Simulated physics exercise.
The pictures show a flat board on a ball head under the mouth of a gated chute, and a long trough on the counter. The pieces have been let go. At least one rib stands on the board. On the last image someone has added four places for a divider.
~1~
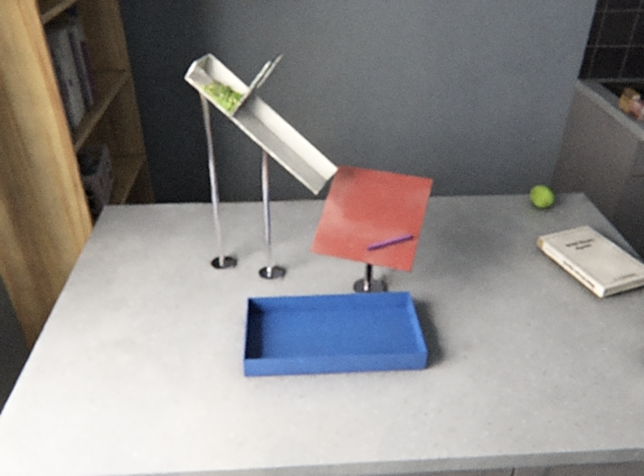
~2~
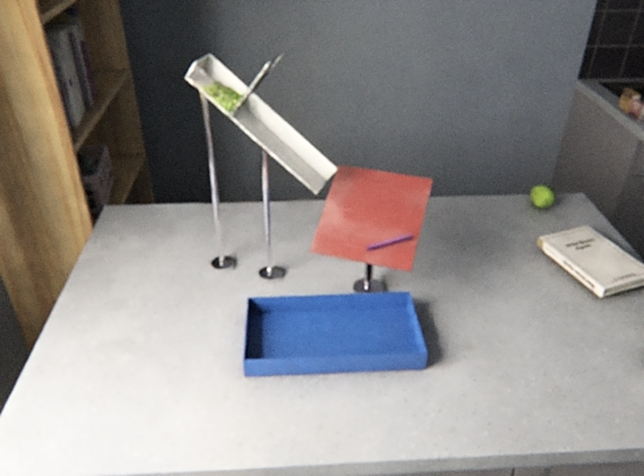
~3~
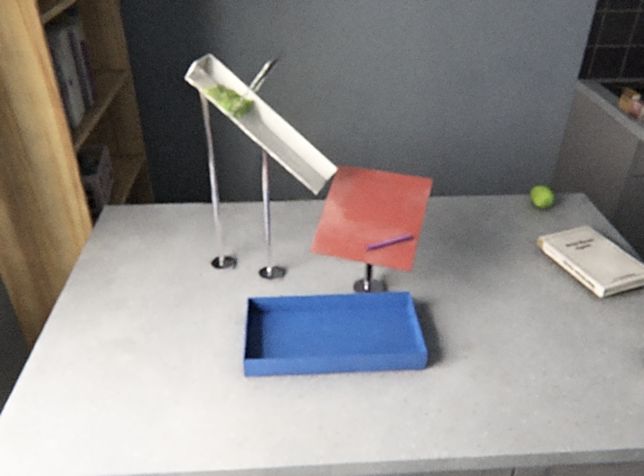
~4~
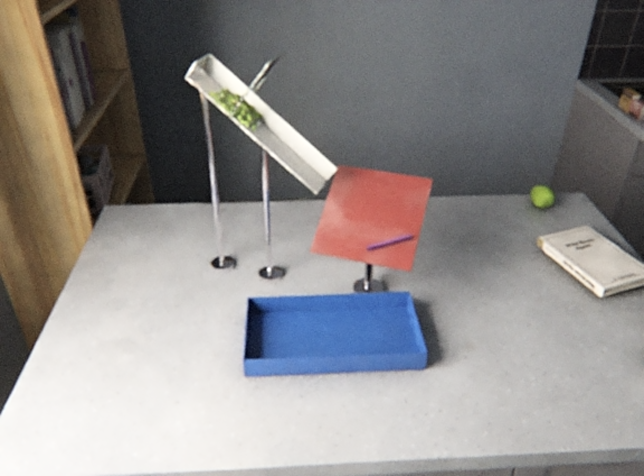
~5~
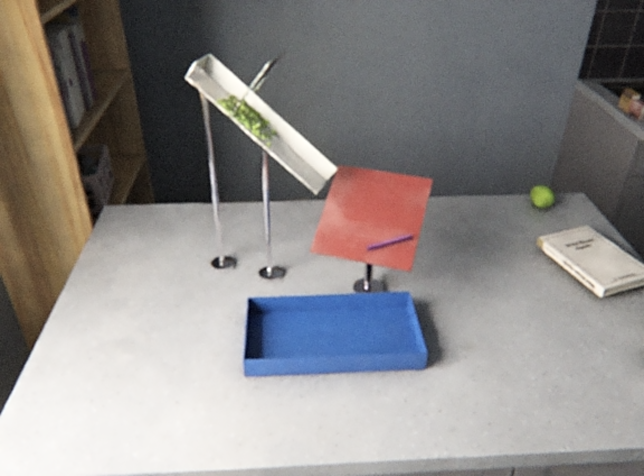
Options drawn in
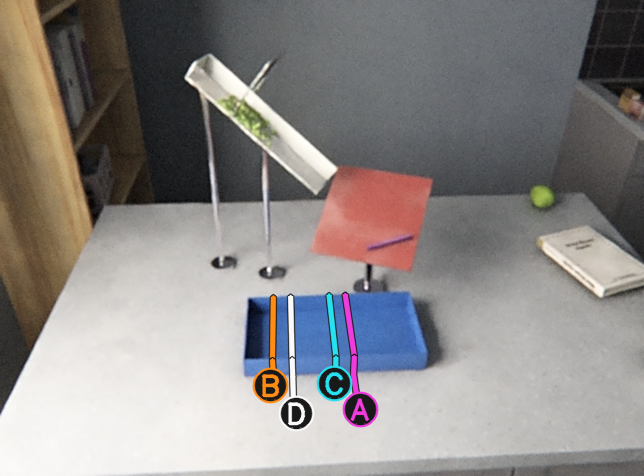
A small heap of green pieces rests near the top of a pale sloping chute as the gate in front of it lifts. The pieces then slide down and to the right, spreading out a little along the upper part of the chute, while the tilted red board with its purple rib and the empty blue tray stay still.
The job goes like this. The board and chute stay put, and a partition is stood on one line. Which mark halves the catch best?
A beats the others.
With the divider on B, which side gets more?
Right.
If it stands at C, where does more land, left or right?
Right.
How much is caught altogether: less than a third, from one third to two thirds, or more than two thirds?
It is from one third to two thirds.
On the marked copy, line A crosses the front rim at (354, 356); line B crosses the front rim at (272, 359); line C crosses the front rim at (335, 356); line D crosses the front rim at (292, 358).
Choosing A, of what is caught, about half on the left of the divider, about half on the right.
Choosing B, of what is caught, a stray few on the left of the divider, nearly all on the right.
Choosing C, of what is caught, a stray few on the left of the divider, nearly all on the right.
Choosing D, of what is caught, none on the left of the divider, all on the right.
